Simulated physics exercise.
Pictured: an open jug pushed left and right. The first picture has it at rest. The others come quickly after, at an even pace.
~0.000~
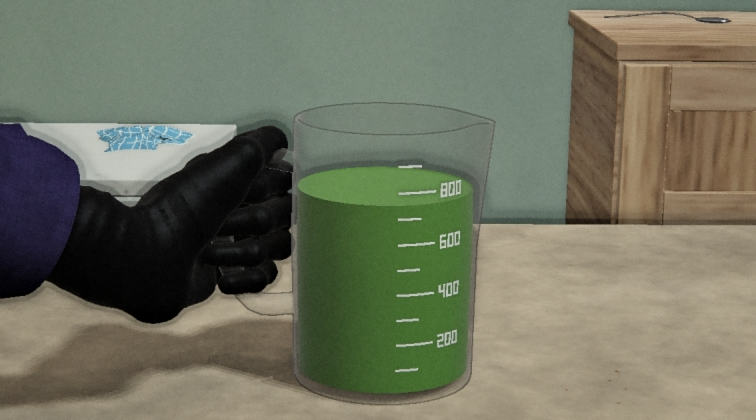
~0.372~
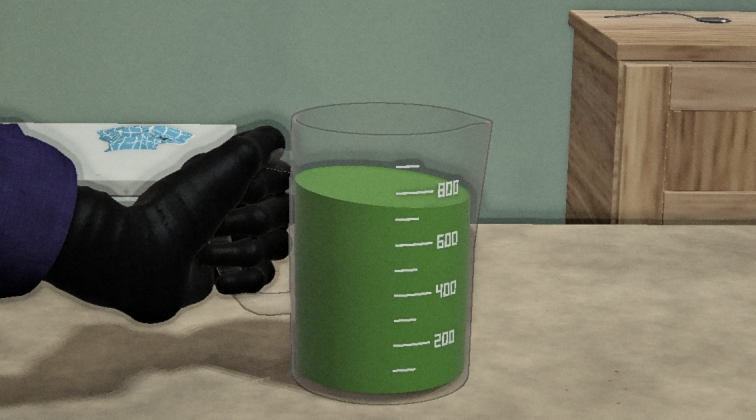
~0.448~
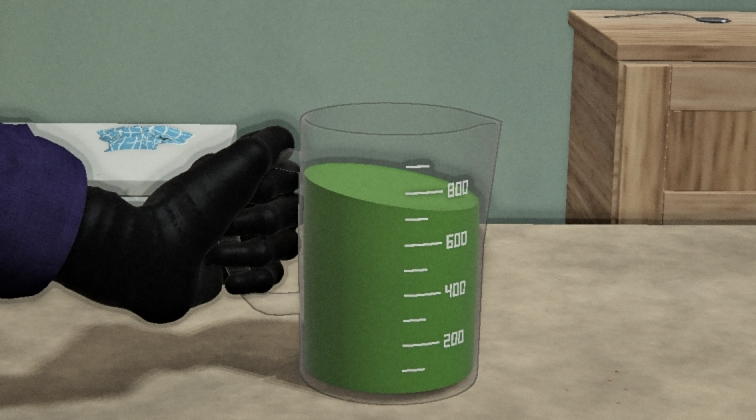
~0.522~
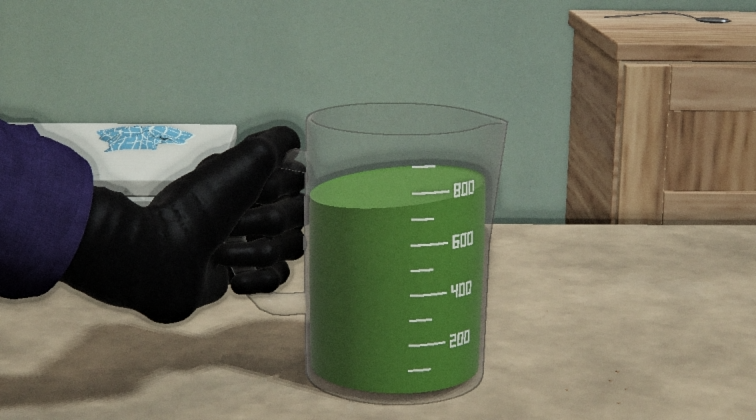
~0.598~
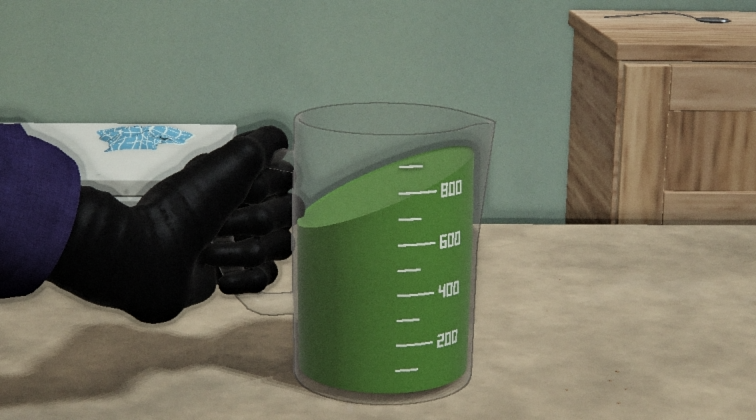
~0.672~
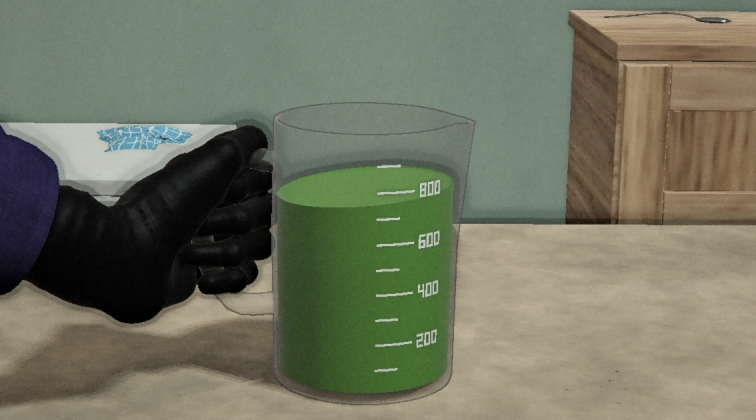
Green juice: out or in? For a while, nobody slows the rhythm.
Out.
By 1.0 s, the highest wave so far goes over the rim.
By 5.1 s, the highest wave so far goes over the rim; some is on the top.
